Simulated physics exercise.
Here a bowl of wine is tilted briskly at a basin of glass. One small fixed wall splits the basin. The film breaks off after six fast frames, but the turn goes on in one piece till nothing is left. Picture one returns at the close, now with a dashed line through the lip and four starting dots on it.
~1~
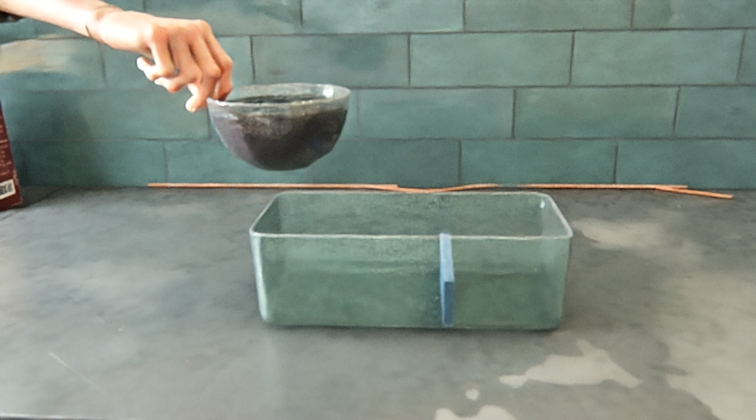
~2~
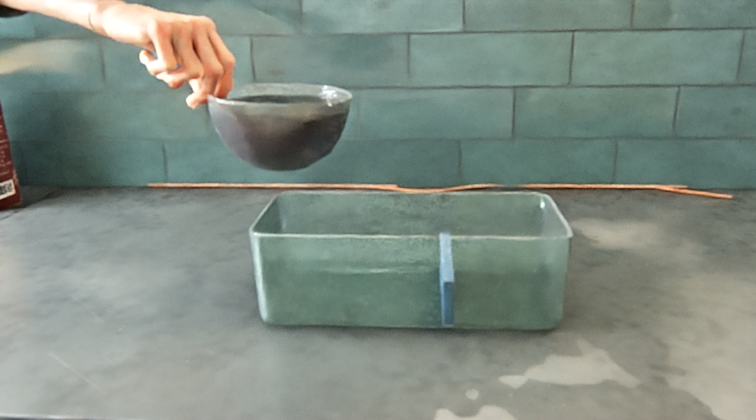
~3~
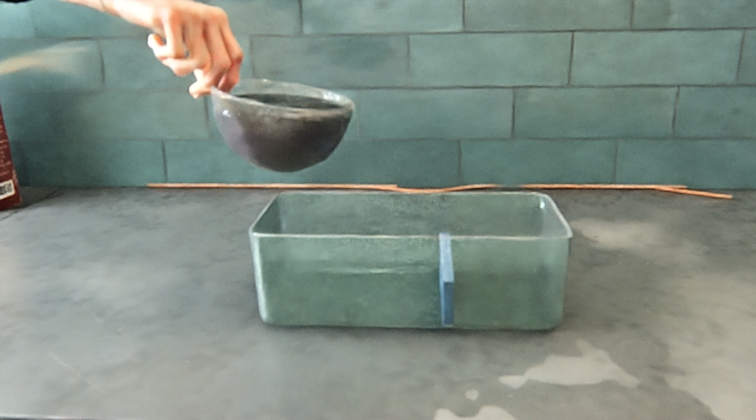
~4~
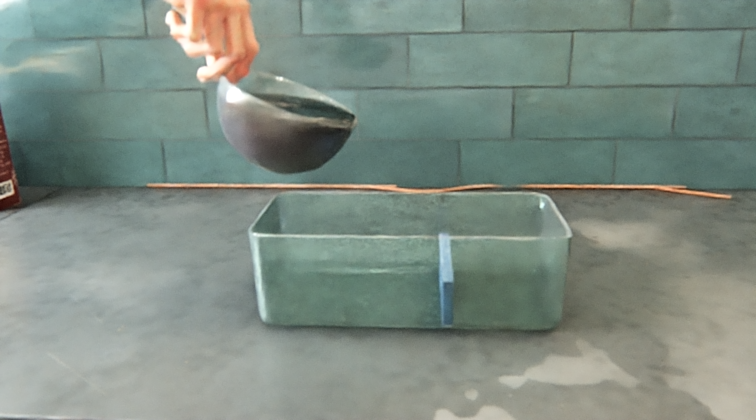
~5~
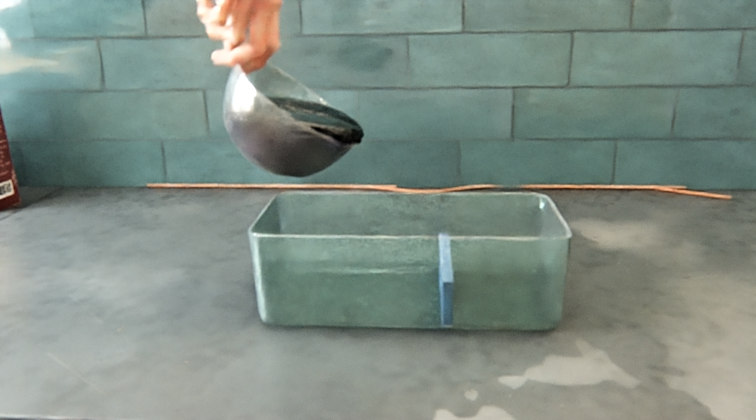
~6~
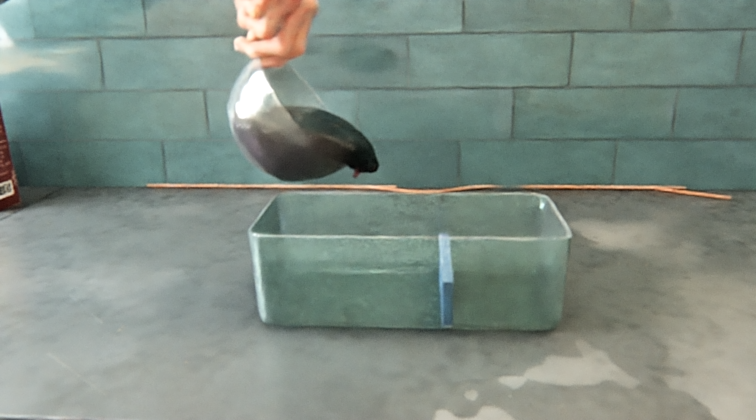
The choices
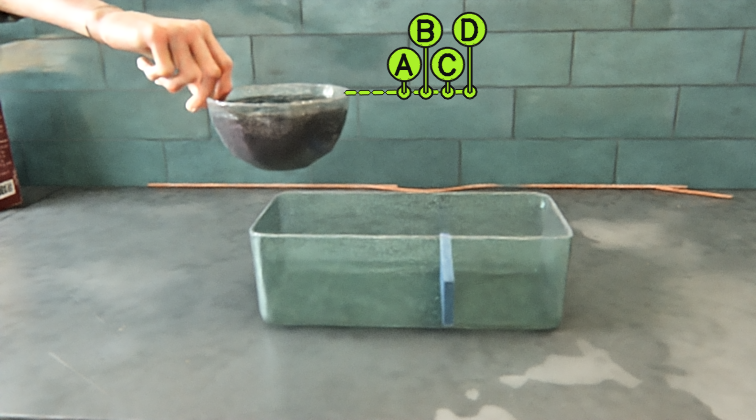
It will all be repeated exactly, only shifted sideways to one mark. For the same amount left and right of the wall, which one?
B works best here.
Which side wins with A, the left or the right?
The left side.
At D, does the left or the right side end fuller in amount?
The right side.
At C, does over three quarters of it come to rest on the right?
No, it does not.
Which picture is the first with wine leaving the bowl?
Picture 5.
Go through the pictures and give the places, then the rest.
Upright, lip at (346, 92); basin from (262, 319) to (561, 325); top of the wall at (447, 254); nothing has left yet, in the first picture.
Tipped about 3°, lip at (348, 95); nothing has left yet, in the second picture.
Tipped about 10°, lip at (351, 105); nothing has left yet, in the third picture.
Tipped about 22°, lip at (354, 121); nothing has left yet, in the fourth picture.
Tipped about 37°, lip at (354, 140); wine is over the lip, down to (354, 140), in the fifth picture.
Tipped about 54°, lip at (348, 161); wine is over the lip, down to (355, 176), in the sixth picture.
On the marked copy, A at (404, 92); B at (425, 92); C at (447, 92); D at (469, 91).
With A, about 69 % ends left of the wall and 26 % right of it; 5 % is lost outside.
With B, about 49 % ends left of the wall and 47 % right of it; 4 % is lost outside.
With C, about 29 % ends left of the wall and 67 % right of it; 4 % is lost outside.
With D, about 17 % ends left of the wall and 73 % right of it; 10 % is lost outside.
